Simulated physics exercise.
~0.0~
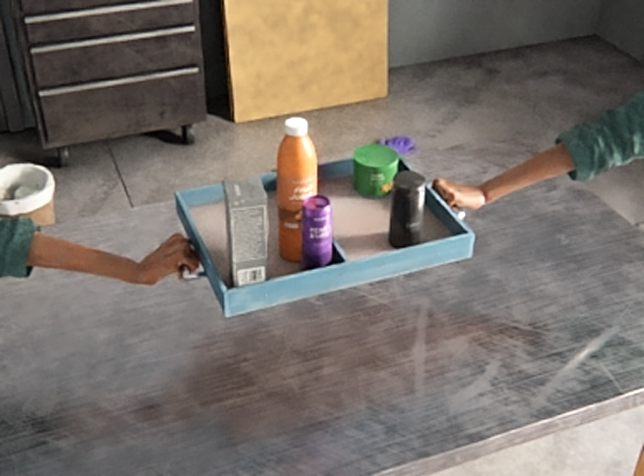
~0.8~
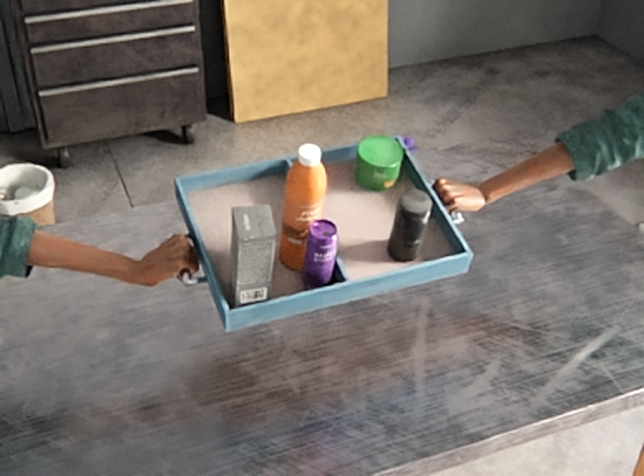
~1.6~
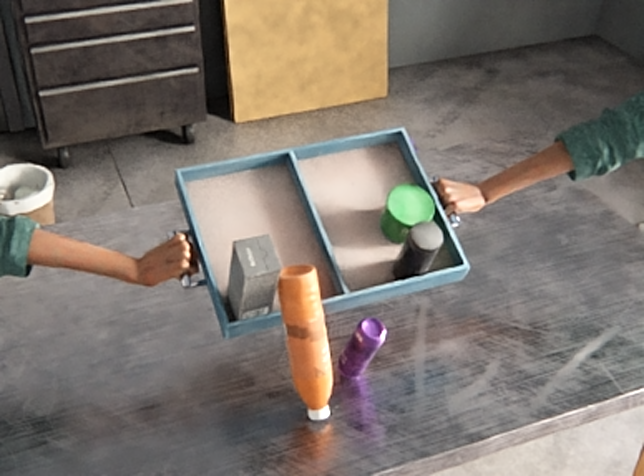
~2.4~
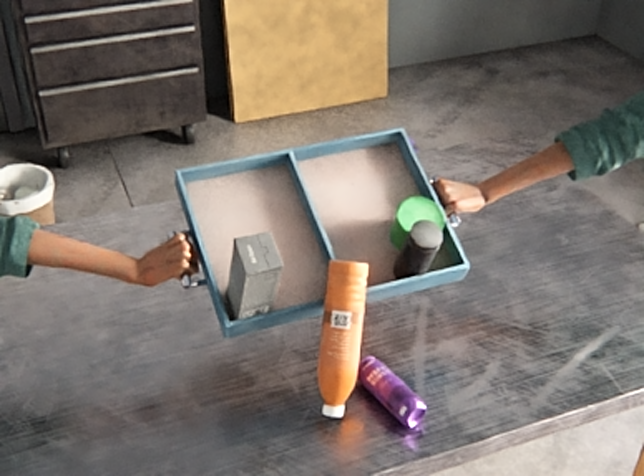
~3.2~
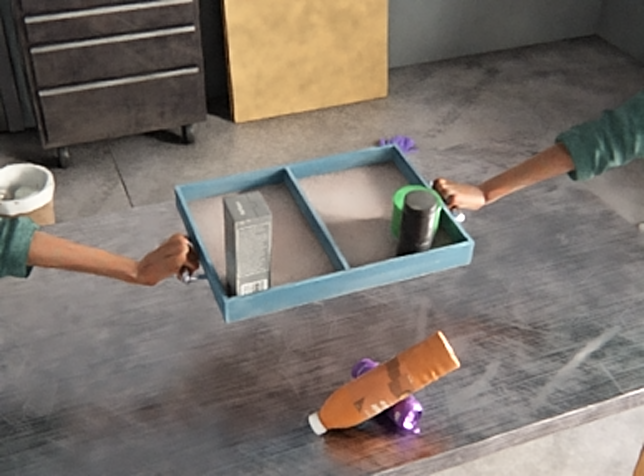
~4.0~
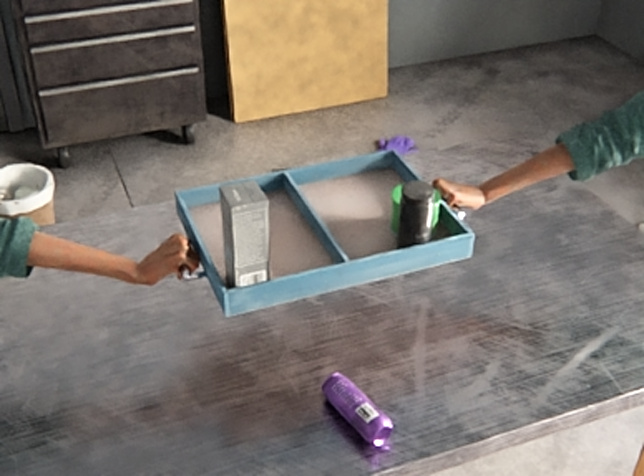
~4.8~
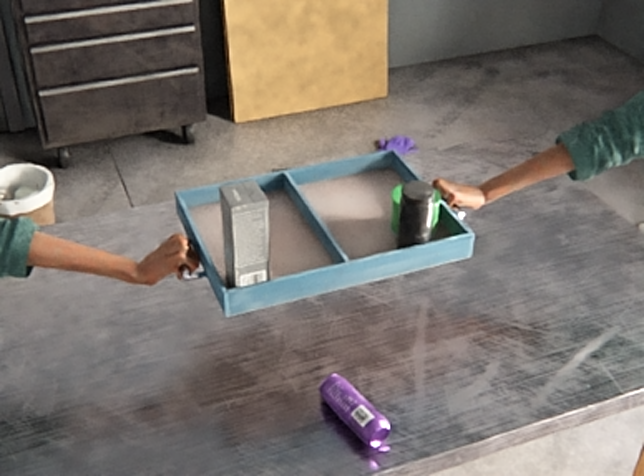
The clip opens with two hands holding a blue divided tray above a dark table, carrying a grey carton, an orange bottle, a purple can, a green tub and a black jar. The hands tip the tray's near edge down, and the bottle and can lean, then drop over the rim headfirst. The green tub slides towards the black jar at the near right. As the tray is levelled, the bottle topples across the can and then disappears from view. At the end, the can lies on the table, while the carton, tub and jar remain in the level tray.
